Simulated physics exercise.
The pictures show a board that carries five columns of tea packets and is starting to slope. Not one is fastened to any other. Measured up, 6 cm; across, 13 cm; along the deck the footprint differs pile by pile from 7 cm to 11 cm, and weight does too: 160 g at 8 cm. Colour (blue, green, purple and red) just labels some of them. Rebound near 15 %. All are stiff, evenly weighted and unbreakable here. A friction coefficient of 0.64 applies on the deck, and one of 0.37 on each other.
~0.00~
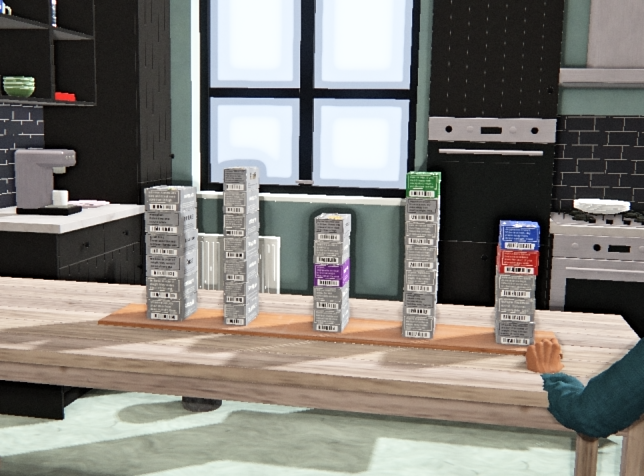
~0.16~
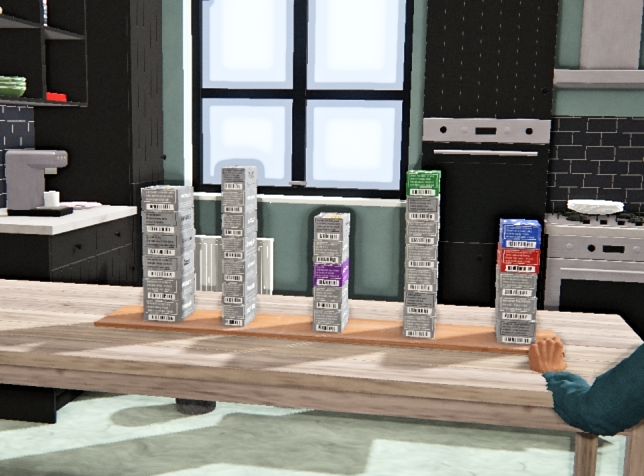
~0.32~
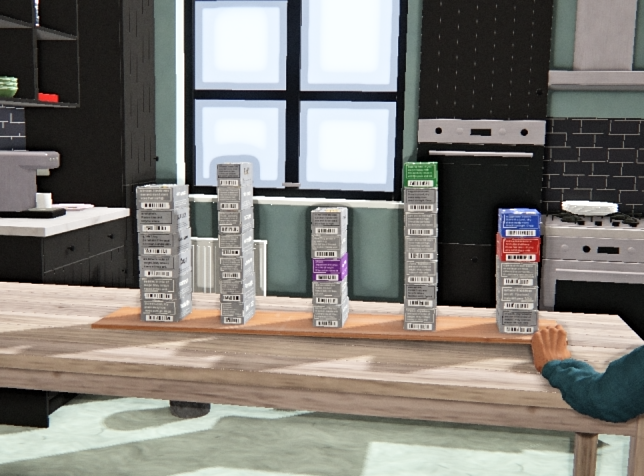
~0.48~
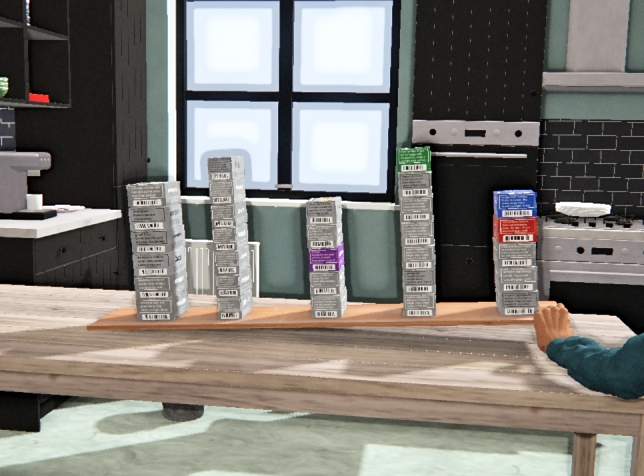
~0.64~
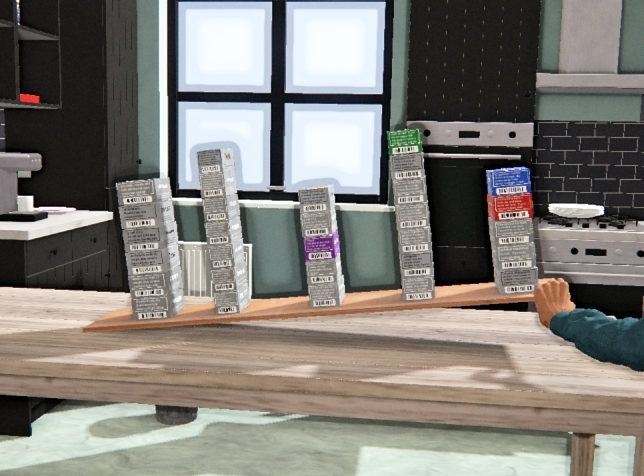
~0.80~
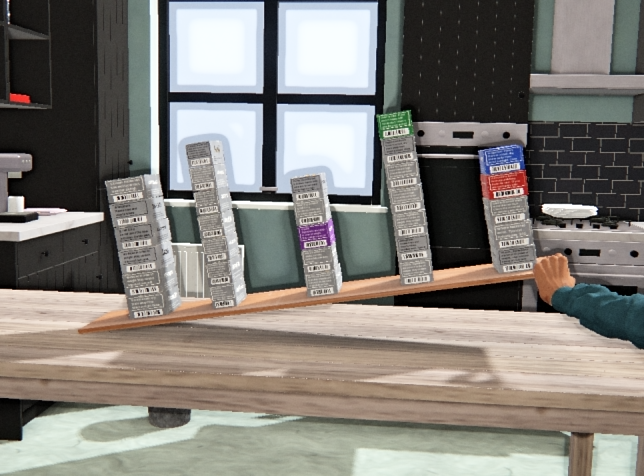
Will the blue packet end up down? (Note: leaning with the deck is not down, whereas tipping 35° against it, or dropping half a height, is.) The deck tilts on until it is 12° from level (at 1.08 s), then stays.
No, safe.
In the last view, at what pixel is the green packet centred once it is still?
Resting position, last image: About (166, 239).
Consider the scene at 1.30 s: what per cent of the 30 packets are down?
0 %.
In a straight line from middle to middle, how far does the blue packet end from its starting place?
Roughly 26 cm.
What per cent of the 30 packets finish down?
I'd put it at about 80 percent.
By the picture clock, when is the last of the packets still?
It all settles by about 2.5 s.
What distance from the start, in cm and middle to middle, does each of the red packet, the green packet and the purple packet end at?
Red 26 cm, green 76 cm, purple 26 cm.
After 1.30 s, slope 12°; none of the 30 packets down, 17 disturbed; blue packet unmoved; green packet leaning 17°.
After 1.64 s, slope 12°; 24 of the 30 packets down; blue packet unmoved; purple packet leaning 42°, 45 mm lower.
At rest (2.5 s), slope 12°; 24 of the 30 packets down; blue packet shifted 10 mm; purple packet on its side; green packet leaning 9°, 23 cm lower. As the last picture would show them, middles, blue packet near (490, 142), purple packet near (235, 281).
